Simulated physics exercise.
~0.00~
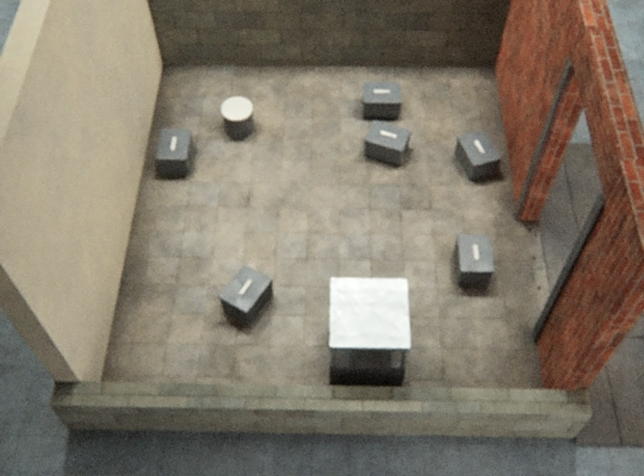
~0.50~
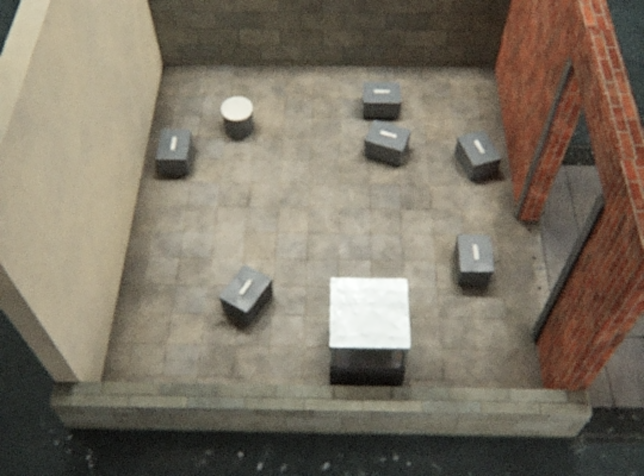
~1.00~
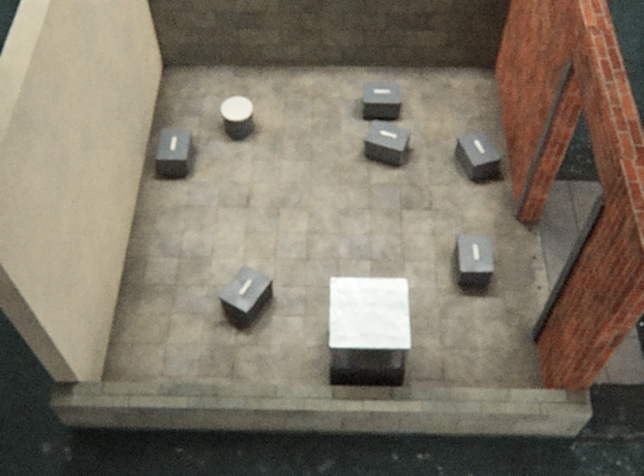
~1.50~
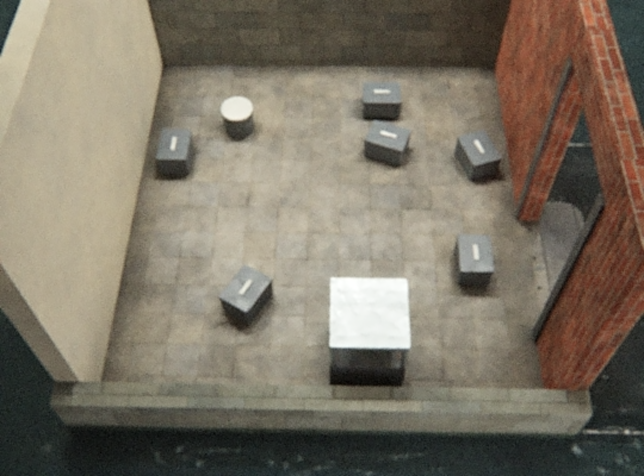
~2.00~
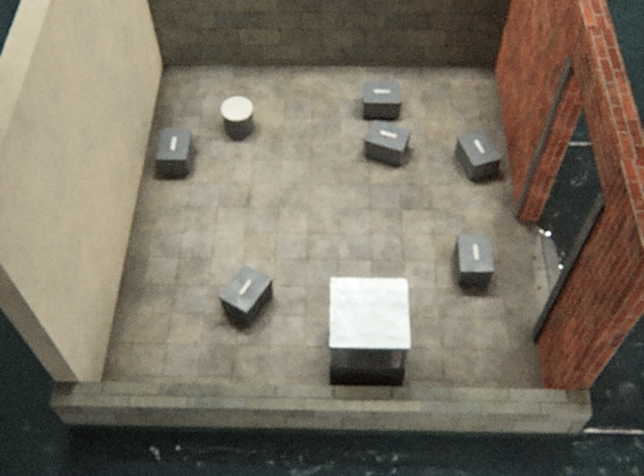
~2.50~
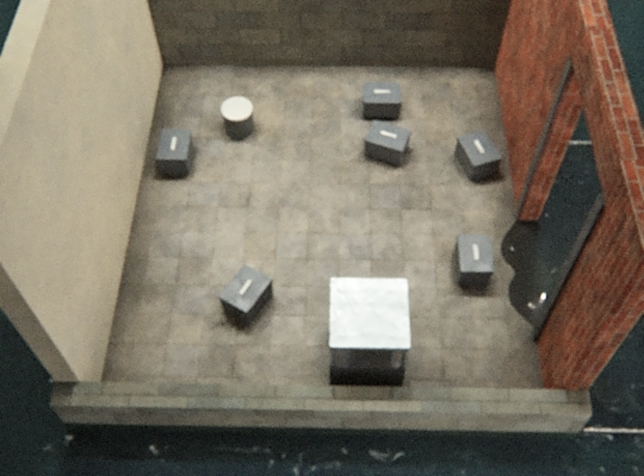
The clip opens on a high view of a small shop with six grey boxes, a round pale pail and a white-topped block on its floor. Dark water spreads outside, gradually covering the paving beyond the right-hand doorway, then edges just inside across the floor, while everything inside stays still.
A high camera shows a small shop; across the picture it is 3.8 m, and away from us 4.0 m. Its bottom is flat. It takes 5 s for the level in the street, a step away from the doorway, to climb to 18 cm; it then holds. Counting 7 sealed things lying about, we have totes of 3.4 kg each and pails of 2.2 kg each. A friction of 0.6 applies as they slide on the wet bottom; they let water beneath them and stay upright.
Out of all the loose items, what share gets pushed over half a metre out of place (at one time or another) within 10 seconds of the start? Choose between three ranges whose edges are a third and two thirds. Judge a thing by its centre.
The range is the middle one, a third to two thirds.
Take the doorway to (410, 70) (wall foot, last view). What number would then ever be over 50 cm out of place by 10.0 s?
Then it comes to 5 of them.
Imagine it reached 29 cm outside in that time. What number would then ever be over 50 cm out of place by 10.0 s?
Count: 6.
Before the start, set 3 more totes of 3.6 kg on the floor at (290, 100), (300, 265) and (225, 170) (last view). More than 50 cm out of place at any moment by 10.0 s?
Taking them in order, the first is within that distance, the second is beyond that distance and the third is beyond that distance.
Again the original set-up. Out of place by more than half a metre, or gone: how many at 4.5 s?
Count then: 1.
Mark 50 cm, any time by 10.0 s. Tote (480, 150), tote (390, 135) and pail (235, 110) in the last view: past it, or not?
Same order as the question: Smaller, smaller, greater.
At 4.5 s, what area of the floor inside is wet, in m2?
Around 4.0 m2 of it.
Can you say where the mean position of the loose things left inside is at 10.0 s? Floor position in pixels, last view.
(297, 141).
After 3.5 s 0 of 7 are over 50 cm from their spots; 0 afloat.
After 4.5 s 1 of 7 are over 50 cm from their spots; 0 afloat.
After 7.0 s 2 of 7 are over 50 cm from their spots; 1 afloat.
After 10.0 s 4 of 7 are over 50 cm from their spots, and 4 have been at some point; 4 afloat.
